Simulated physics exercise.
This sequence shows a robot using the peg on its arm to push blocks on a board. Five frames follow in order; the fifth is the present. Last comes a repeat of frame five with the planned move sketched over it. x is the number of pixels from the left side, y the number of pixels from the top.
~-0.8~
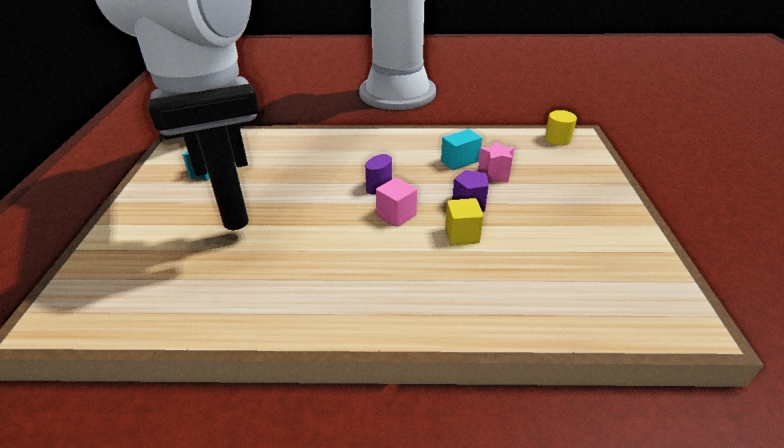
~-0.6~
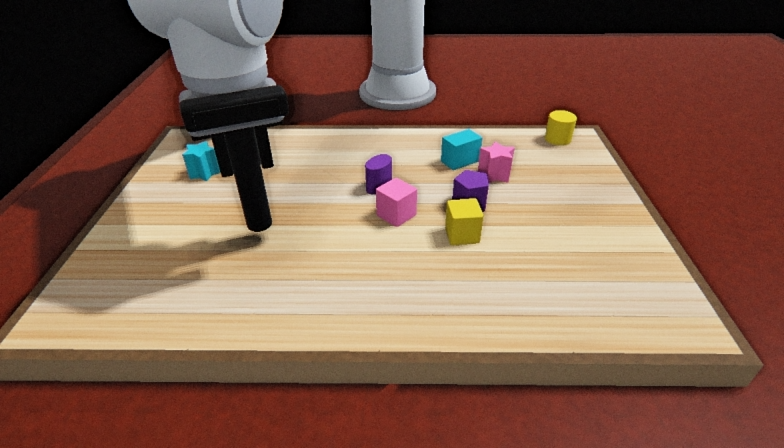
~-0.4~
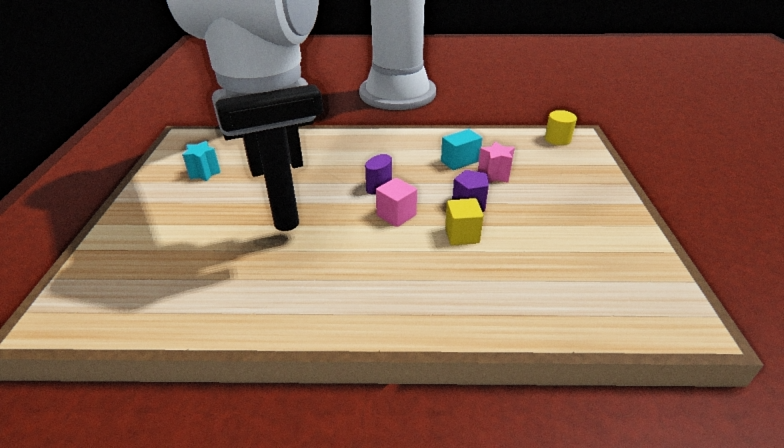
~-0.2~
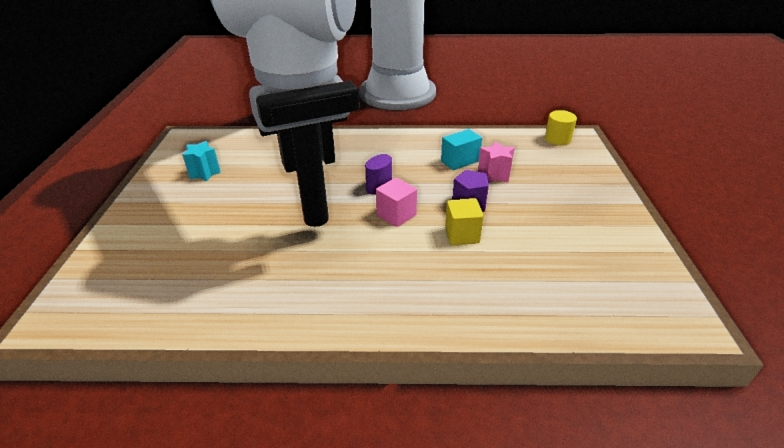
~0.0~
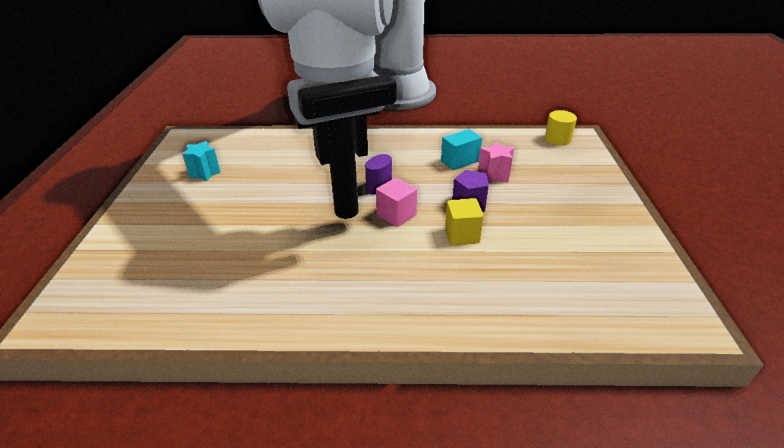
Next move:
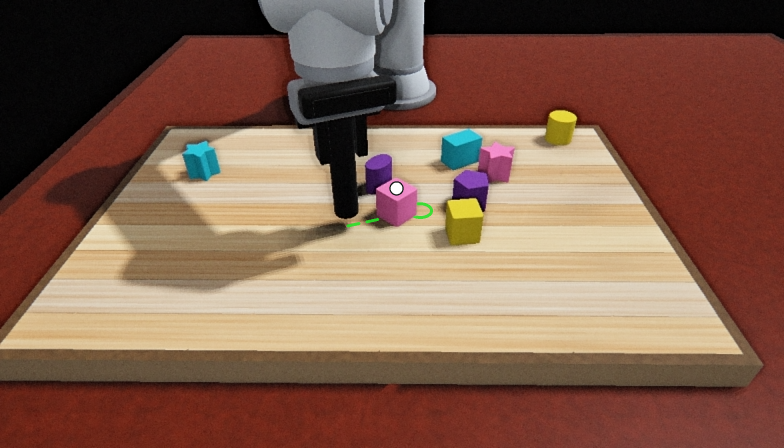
A robot arm swept its black peg steadily rightward above a wooden board, drawing close to the pink and purple blocks near the middle, while all the colorful blocks scattered around stayed still.
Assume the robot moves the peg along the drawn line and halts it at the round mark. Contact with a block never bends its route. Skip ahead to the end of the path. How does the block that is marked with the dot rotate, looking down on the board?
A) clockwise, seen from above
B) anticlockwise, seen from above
The correct letter is A.
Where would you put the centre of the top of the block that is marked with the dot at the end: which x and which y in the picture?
At pixel (447, 180).
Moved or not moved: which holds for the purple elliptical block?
Here's my answer: The purple elliptical block remains in position.
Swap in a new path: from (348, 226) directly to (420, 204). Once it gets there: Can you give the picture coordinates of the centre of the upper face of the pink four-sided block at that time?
The middle of its upper face should be somewhere near (448, 180).
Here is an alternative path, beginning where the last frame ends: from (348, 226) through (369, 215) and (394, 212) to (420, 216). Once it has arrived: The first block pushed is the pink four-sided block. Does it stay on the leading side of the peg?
It is still there in front.
Drawn move, from (348, 226) directly to (420, 210); the dot is on the pink four-sided block.
On the path given first. Halfway along, peg at (385, 204); pink four-sided block at (411, 185).
At the end, peg at (420, 197); purple elliptical block still; pink four-sided block at (447, 180), turned 20° clockwise; yellow four-sided block still; purple pentagonal block at (479, 178).
